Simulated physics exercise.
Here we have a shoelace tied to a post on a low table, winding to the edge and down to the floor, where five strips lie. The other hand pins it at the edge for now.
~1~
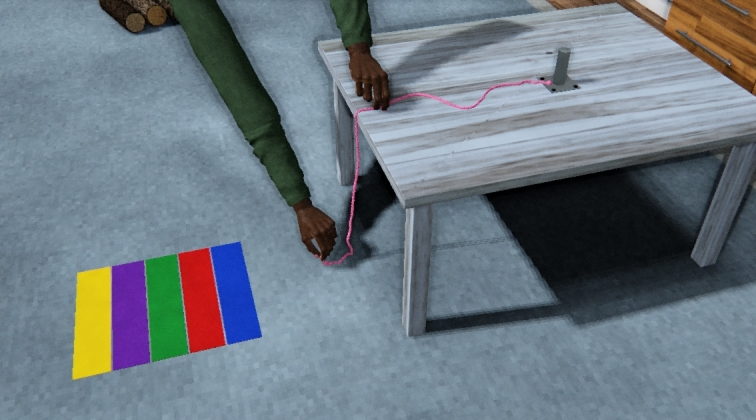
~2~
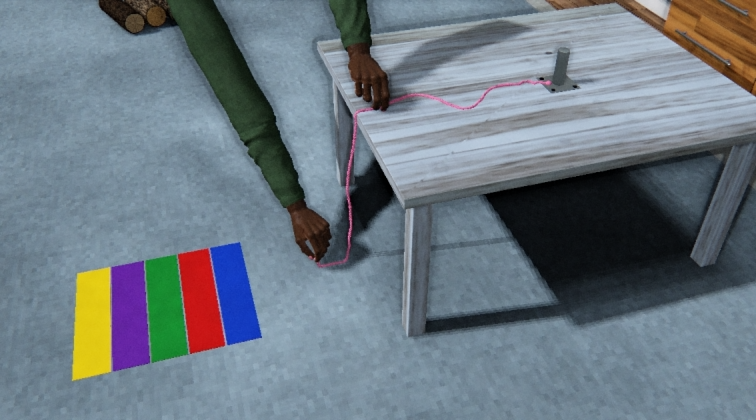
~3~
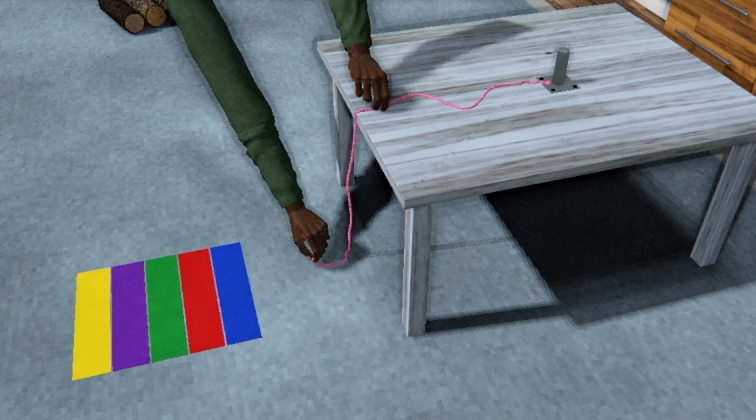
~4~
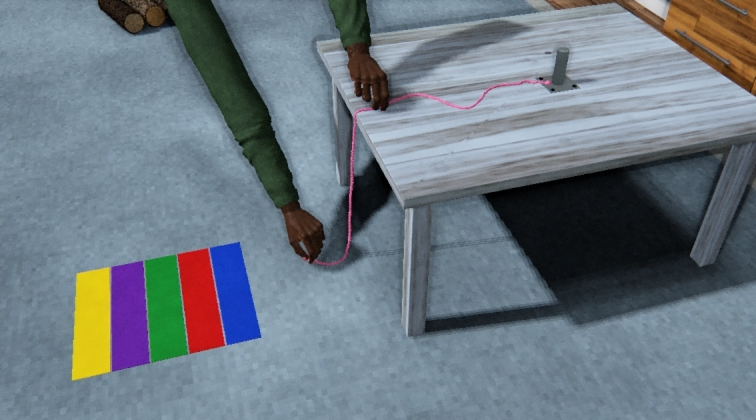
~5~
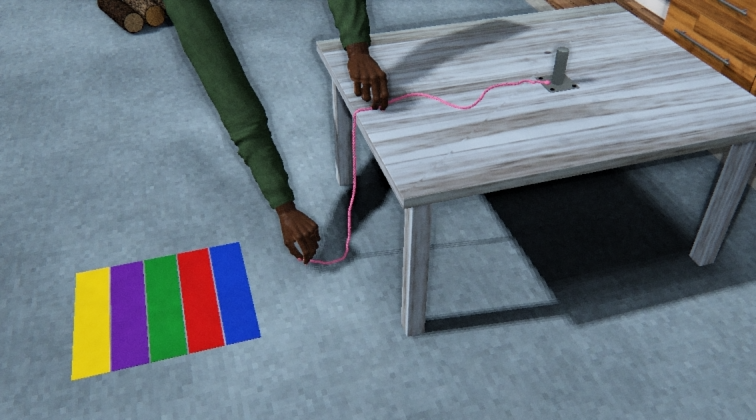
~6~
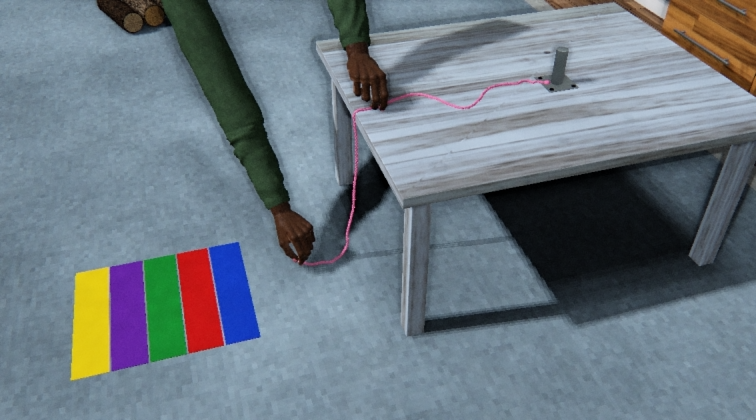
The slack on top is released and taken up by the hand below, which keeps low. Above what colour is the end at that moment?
The end stops over the green strip.
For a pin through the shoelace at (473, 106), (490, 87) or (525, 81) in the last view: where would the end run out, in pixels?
About (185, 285), (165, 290) and (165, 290).
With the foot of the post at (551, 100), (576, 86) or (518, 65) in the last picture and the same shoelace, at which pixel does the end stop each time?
About (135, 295), (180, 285) and (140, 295).
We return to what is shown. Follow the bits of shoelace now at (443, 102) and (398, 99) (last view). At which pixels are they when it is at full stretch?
The first at (416, 103), the second at (365, 111).
Soon after, end near (228, 275); over blue.
Then, end near (184, 284); over red.
At full stretch, end near (159, 290); over green. It gets as far as the green strip.
